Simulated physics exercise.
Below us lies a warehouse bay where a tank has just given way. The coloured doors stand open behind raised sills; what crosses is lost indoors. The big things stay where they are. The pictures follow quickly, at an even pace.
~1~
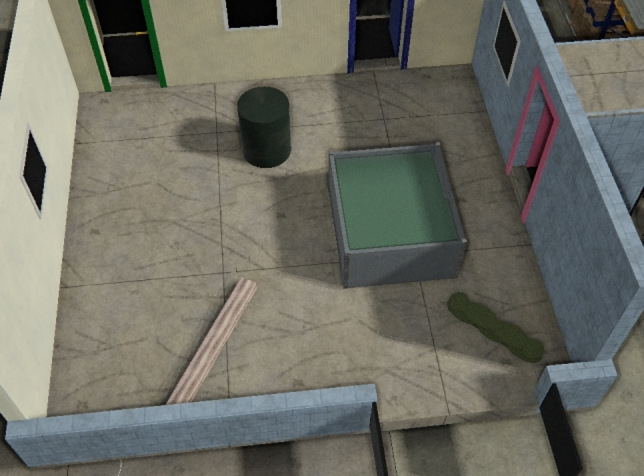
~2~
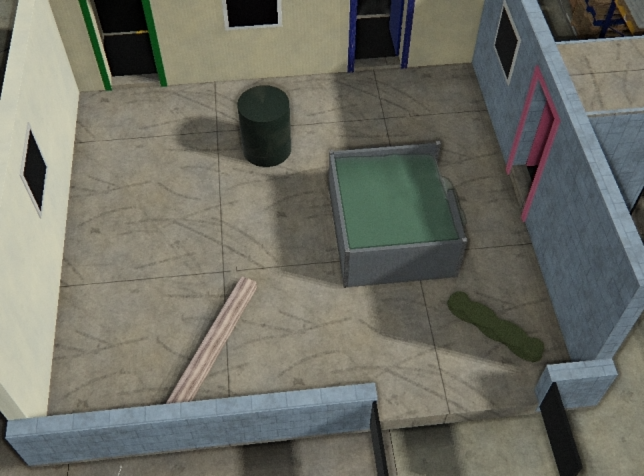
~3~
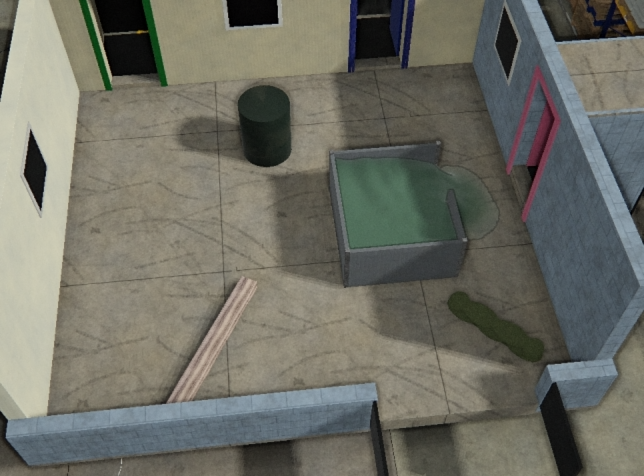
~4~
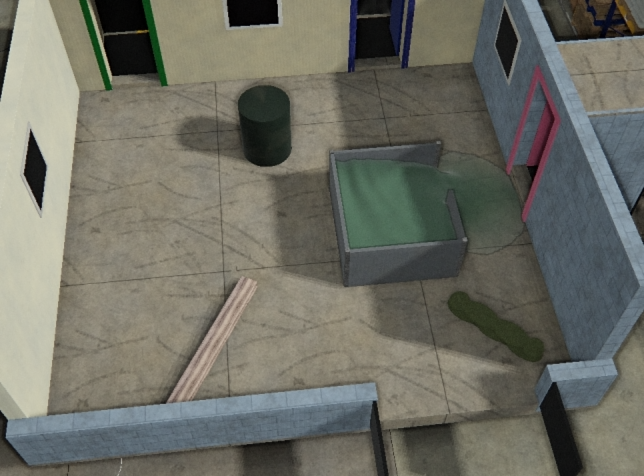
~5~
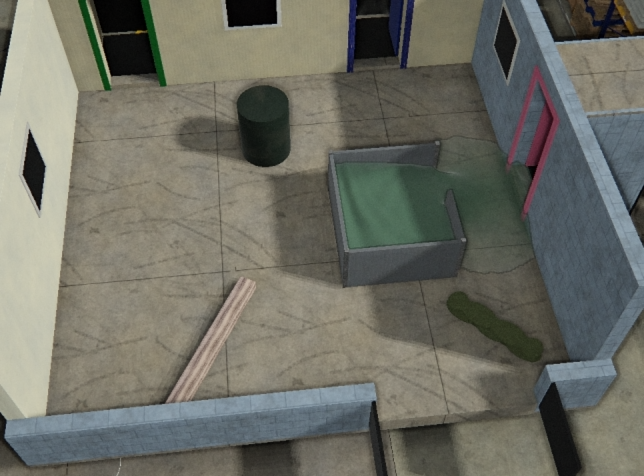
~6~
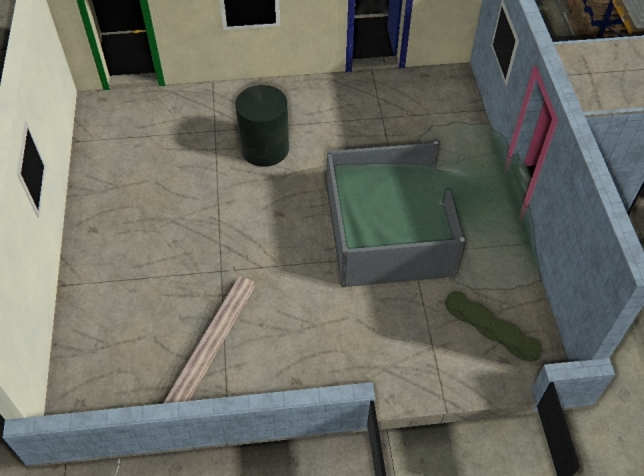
Greenish water pours from the right side of a grey tank and spreads across the floor.
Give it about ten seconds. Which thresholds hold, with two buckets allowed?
The green door stays under that; the blue door takes more than that; the pink door takes more than that.
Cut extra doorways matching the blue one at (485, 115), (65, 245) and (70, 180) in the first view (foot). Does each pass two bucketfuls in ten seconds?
In that order: Floods, takes less, stays under.
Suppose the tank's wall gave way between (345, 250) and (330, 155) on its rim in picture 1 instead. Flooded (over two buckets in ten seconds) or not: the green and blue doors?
Then: Green door passes that mark, blue door keeps below it.
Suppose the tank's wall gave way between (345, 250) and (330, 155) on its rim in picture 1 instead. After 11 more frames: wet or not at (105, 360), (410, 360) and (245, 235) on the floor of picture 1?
In turn: Awash, not flooded, under water.
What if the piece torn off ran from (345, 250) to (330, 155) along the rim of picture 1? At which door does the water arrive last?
I say the pink door.
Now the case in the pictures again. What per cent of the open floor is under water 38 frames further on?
Close to 65 %.
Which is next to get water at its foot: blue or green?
That is the blue one.
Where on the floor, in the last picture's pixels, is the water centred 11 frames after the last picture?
Near (437, 204).
A moment on, water covers 15 % of the floor; the green door not reached, the blue door not reached, the pink door far over two buckets in.
Next, water covers 20 % of the floor; the green door not reached, the blue door wet at the sill, nothing in, the pink door far over two buckets in.
Then, water covers 40 % of the floor; the green door not reached, the blue door under two buckets in, the pink door far over two buckets in.
Later, water covers 65 % of the floor; the green door wet at the sill, nothing in, the blue door over two buckets in, the pink door far over two buckets in.
In the end, water covers 90 % of the floor; the green door wet at the sill, nothing in, the blue door over two buckets in, the pink door far over two buckets in.
